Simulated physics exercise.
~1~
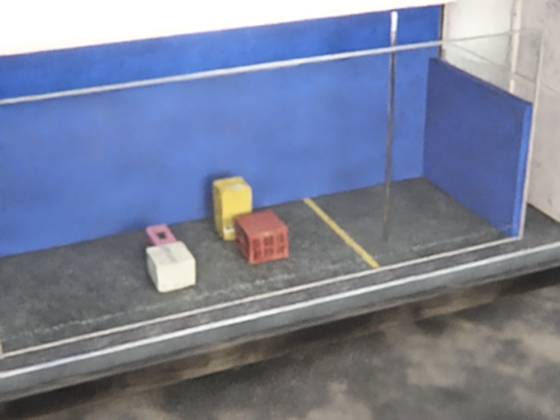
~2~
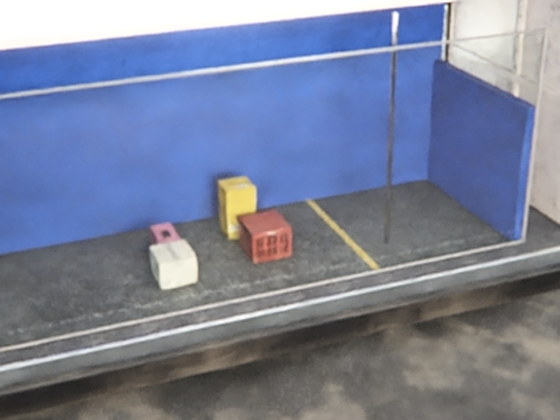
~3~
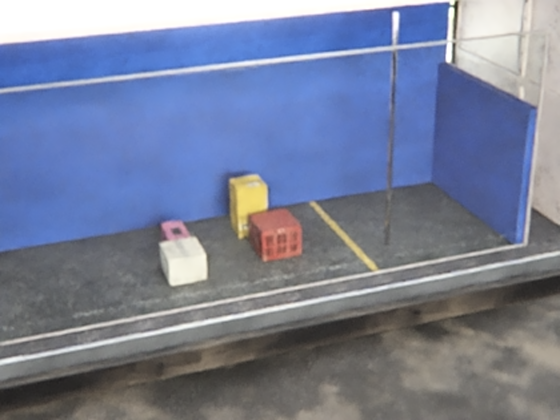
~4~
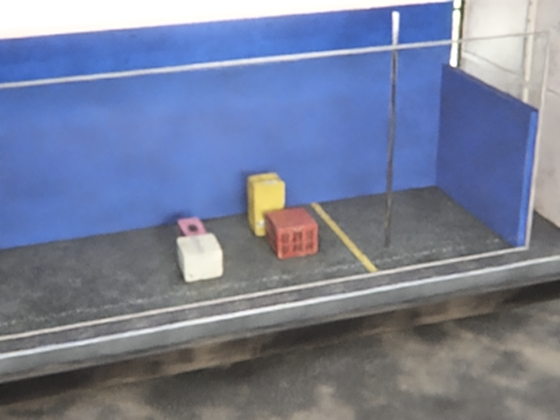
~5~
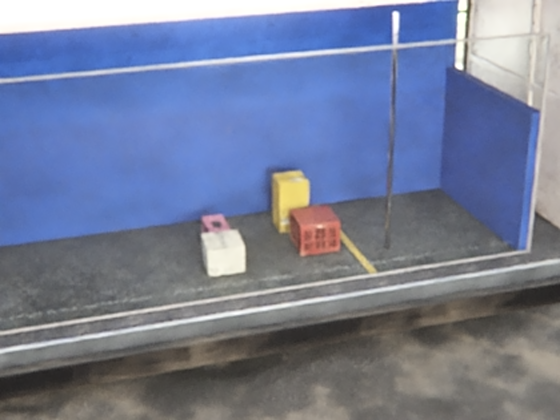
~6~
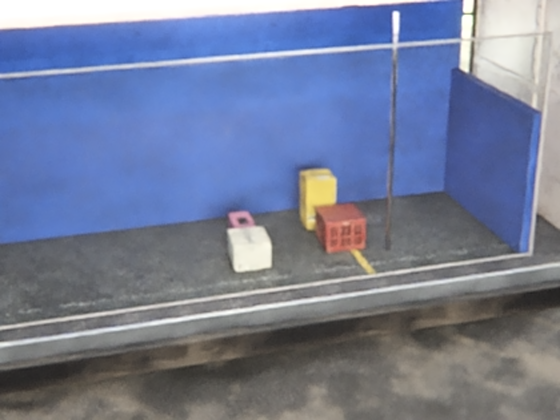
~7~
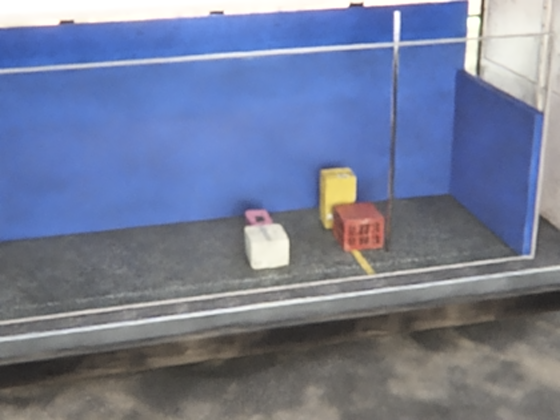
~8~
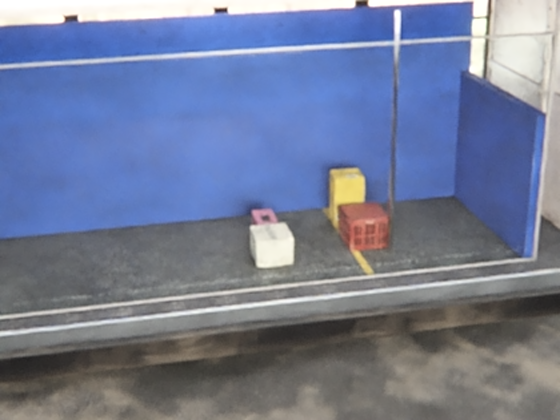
The clip opens on a dark-floored bay with blue walls and an upright pole, where a white carton, a pink toolbox, a tall yellow pack and a red crate sit to the left of a yellow line. At first the goods stay in place, then all four begin sliding right together. They pick up pace, keeping their grouping, and the yellow pack stays upright as the red crate starts to cover the line. The slide slows near the pole. By the end, the red crate has crossed the line, while the white carton and pink toolbox stop short of it.
